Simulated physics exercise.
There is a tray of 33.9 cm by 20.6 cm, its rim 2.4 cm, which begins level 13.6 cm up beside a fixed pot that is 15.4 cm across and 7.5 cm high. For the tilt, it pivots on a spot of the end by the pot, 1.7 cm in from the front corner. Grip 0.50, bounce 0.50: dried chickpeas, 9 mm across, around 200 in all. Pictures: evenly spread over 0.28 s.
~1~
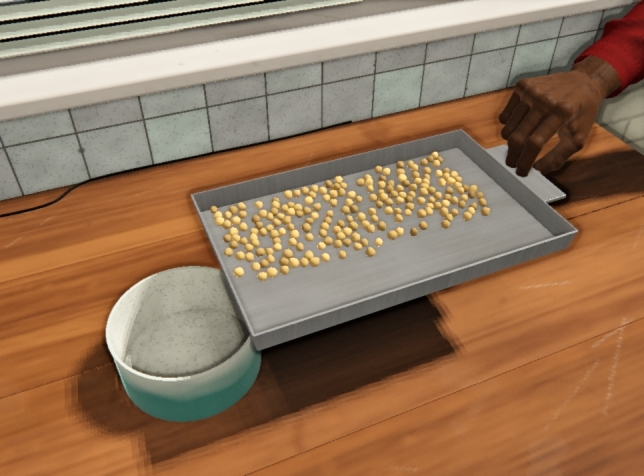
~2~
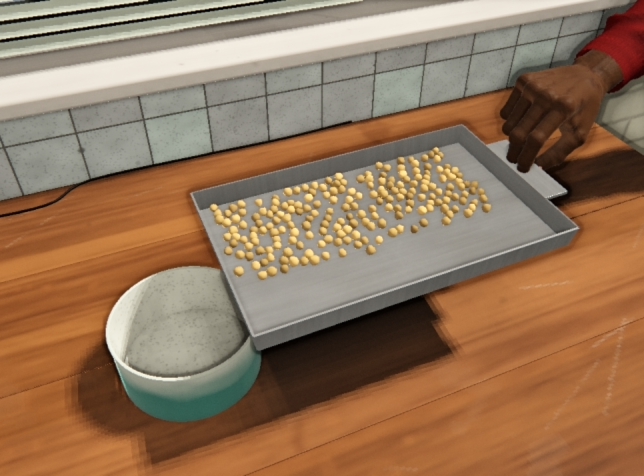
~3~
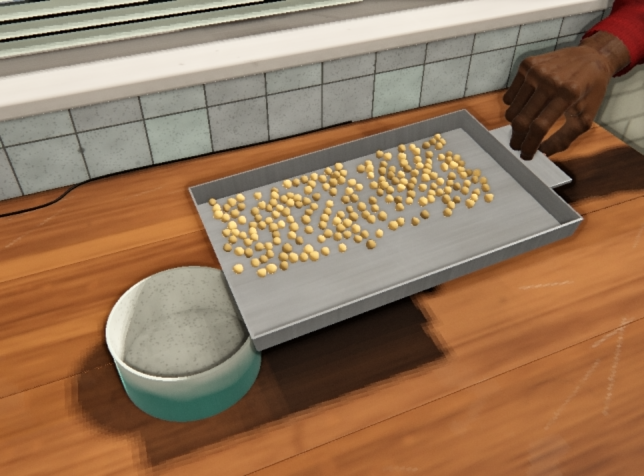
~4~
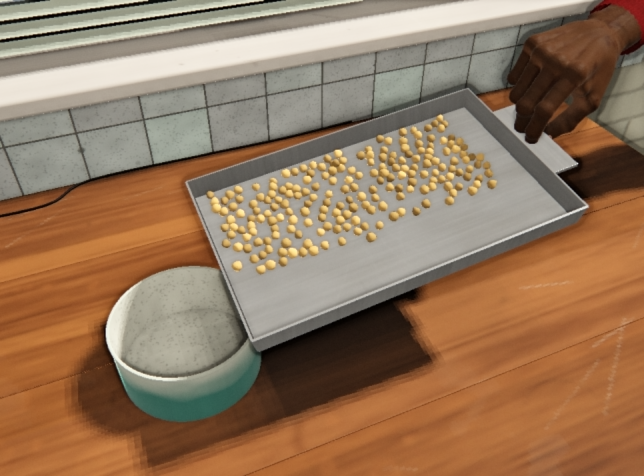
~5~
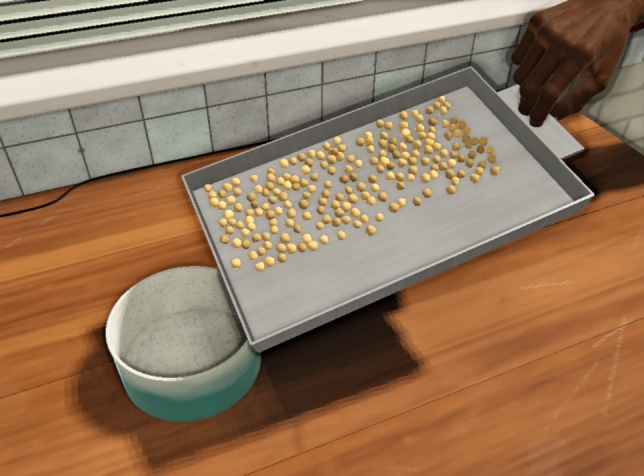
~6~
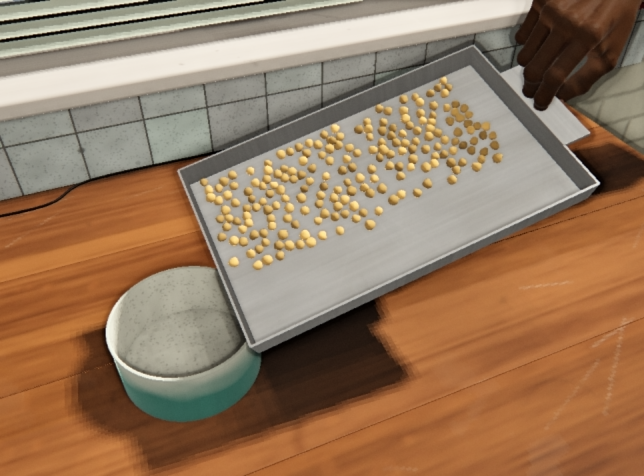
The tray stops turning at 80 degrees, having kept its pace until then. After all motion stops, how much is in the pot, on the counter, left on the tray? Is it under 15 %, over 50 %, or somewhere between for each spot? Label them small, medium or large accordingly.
Pot - small, counter - medium, tray - large.
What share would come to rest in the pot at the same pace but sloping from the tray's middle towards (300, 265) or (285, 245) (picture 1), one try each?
About 10 per cent on the first try and 15 per cent on the second.
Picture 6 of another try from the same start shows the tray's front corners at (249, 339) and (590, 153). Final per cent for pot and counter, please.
You'd end with pot at 5 and counter at 20.
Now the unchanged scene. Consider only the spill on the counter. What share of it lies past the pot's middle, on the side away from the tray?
60 %.
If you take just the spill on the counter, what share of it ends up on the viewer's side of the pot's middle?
Share: Roughly 100 %.
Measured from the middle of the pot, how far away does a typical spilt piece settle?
About 20 cm from the centre.
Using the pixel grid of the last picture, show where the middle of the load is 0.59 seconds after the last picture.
Estimated load position: Around (262, 313).
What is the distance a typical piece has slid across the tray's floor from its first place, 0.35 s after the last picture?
Displacement on the tray: Roughly 12 cm.
Then, 0.35 s after the last picture, tilt 48 degrees; the tray holds 100 %, the pot 0 %.
Then, 0.59 s after the last picture, tilt 69 degrees; the tray holds 90 %, the pot 0 %.
Then, 0.93 s after the last picture, tilt 80 degrees; the tray holds 75 %, the pot 0 %.
In the end, pot 0 %, counter 30 %, tray 70 %.
